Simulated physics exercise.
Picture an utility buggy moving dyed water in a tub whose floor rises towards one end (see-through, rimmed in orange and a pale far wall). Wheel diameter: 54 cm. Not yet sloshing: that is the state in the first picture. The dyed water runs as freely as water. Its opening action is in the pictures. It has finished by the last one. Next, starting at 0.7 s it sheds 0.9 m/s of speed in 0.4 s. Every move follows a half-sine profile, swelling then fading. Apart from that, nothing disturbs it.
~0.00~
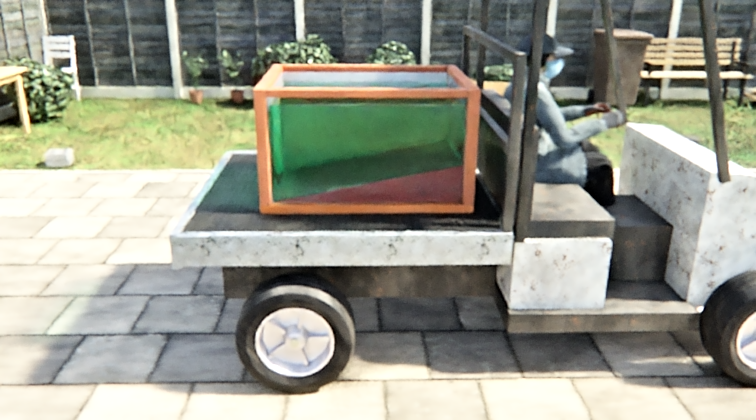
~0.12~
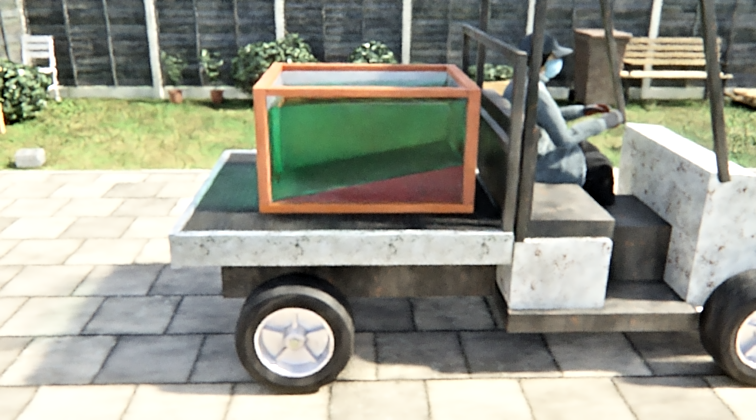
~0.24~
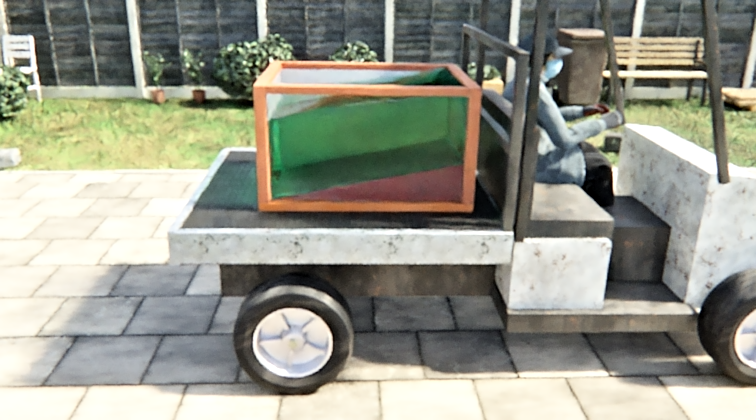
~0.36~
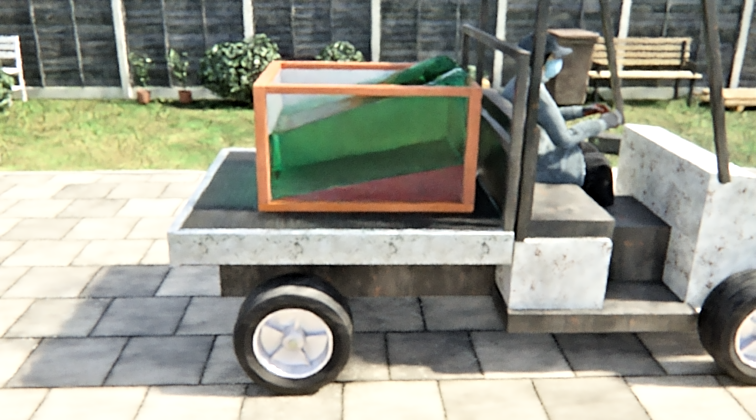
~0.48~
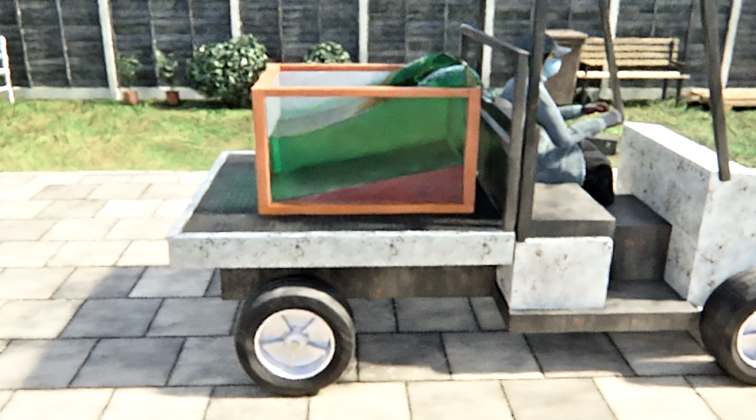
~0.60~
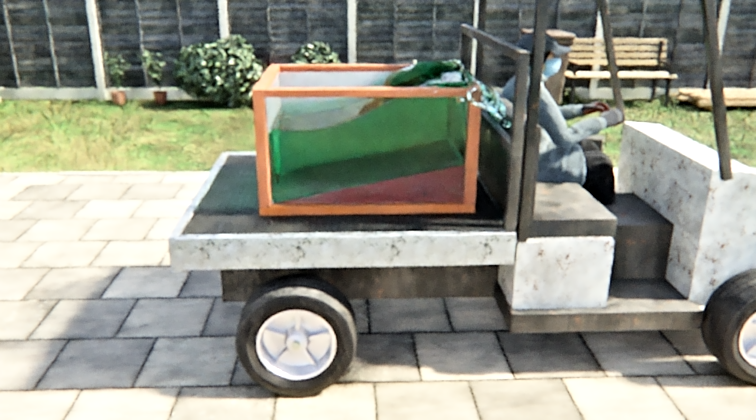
On a paved yard, a moving buggy's green water surges right and splashes over the tub's rim.
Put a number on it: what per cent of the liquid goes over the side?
Close to 4 per cent goes over.
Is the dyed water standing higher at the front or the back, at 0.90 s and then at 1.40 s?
Towards the aft end first, then towards the fore end.
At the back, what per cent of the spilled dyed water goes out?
About 0 per cent.
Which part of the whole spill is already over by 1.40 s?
Close to 100 in a hundred.
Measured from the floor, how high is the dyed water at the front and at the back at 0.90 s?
About 44 cm at the front, 50 cm at the back.
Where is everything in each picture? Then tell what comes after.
The first frame shows the dyed water reaches (448, 103) at the front end; it reaches (286, 102) at the back end; no slope yet; the front is on the right, levels are read along the near wall; a wheel hub at (294, 348).
The second frame shows the dyed water reaches (448, 103) at the front end; it reaches (285, 101) at the back end; no slope yet.
The third frame shows the dyed water reaches (286, 115) at the back end; it is heaped 10° towards the front.
The fourth frame shows the dyed water reaches (451, 70) at the front end; it reaches (286, 127) at the back end; it is heaped 20° towards the front.
The fifth frame shows the dyed water reaches (450, 70) at the front end; it reaches (285, 134) at the back end; it is heaped 21° towards the front.
The sixth frame shows the dyed water reaches (450, 78) at the front end; it reaches (285, 126) at the back end; it is heaped 16° towards the front; a wheel hub at (296, 350); dyed water is coming over the front.
After 0.90 s it stands 50 cm high behind and 43 cm in front; 3 per cent has gone over the front.
After 1.40 s it stands 41 cm high behind and 50 cm in front; 4 per cent has gone over the front.
After 1.90 s it stands 50 cm high behind and 38 cm in front; 4 per cent has gone over the front.
After 4.09 s 4 per cent has gone over the front, 8 of 233 litres.
